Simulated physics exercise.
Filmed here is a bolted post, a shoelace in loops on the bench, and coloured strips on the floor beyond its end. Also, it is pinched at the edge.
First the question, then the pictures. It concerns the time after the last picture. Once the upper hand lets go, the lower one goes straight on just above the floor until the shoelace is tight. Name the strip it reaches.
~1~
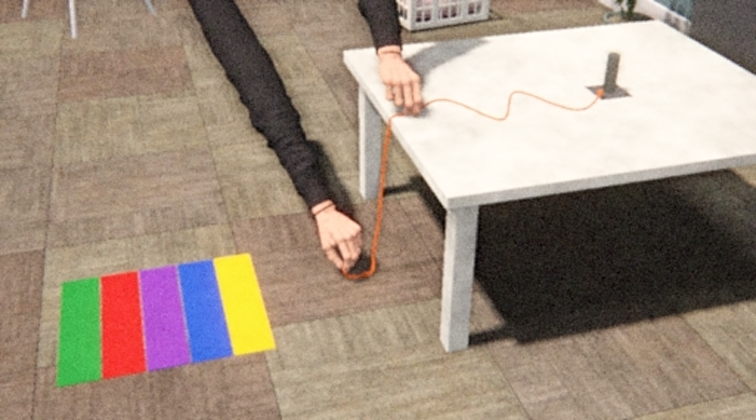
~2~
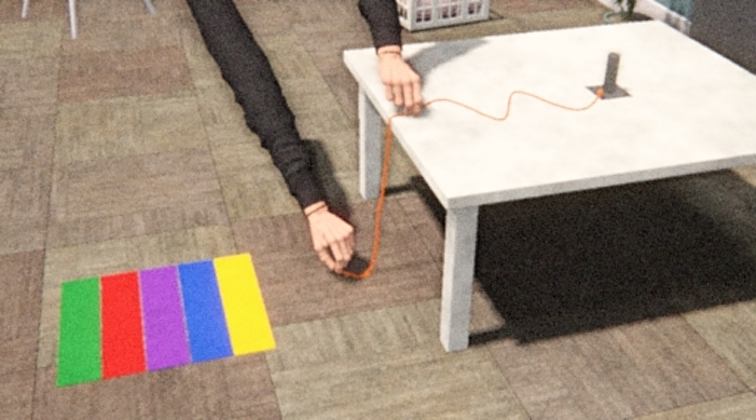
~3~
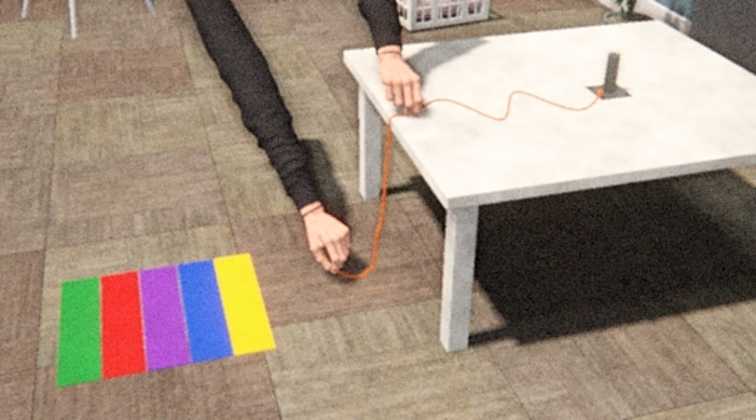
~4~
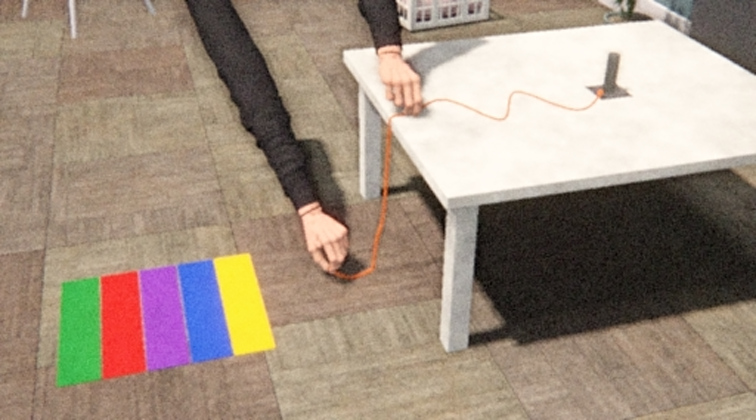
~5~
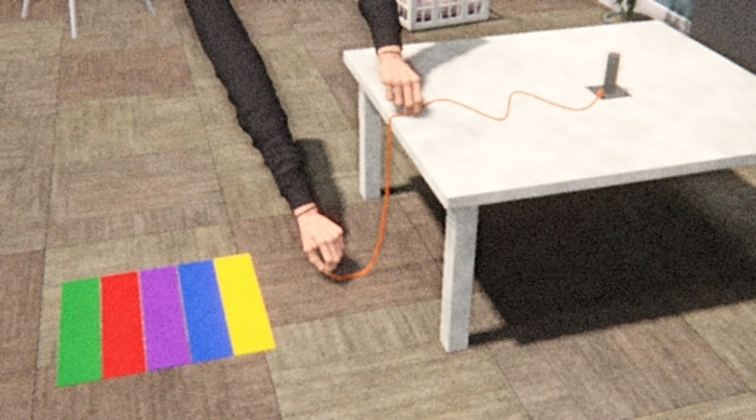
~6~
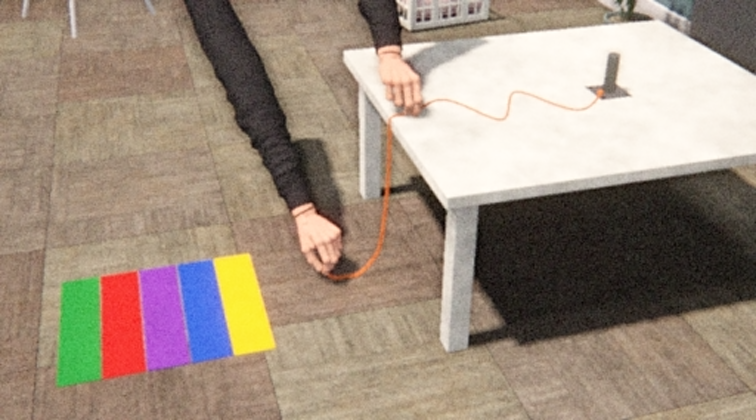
The green strip.
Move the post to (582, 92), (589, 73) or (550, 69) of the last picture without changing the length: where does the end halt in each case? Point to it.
Roughly (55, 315), (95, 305) and (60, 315), try by try.
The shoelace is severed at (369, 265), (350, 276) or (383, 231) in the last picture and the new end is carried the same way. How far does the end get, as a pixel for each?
Try by try: (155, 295), (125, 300) and (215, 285).
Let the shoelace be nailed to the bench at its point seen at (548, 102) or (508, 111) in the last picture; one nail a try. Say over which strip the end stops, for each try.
Red; purple.
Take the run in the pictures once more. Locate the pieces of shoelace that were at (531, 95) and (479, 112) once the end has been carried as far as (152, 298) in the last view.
First: (505, 108). Second: (391, 122).
A little later, end near (152, 298); over purple.
Next, end near (109, 305); over red.
When it is tight, end near (83, 309); over green. It gets as far as the green strip.
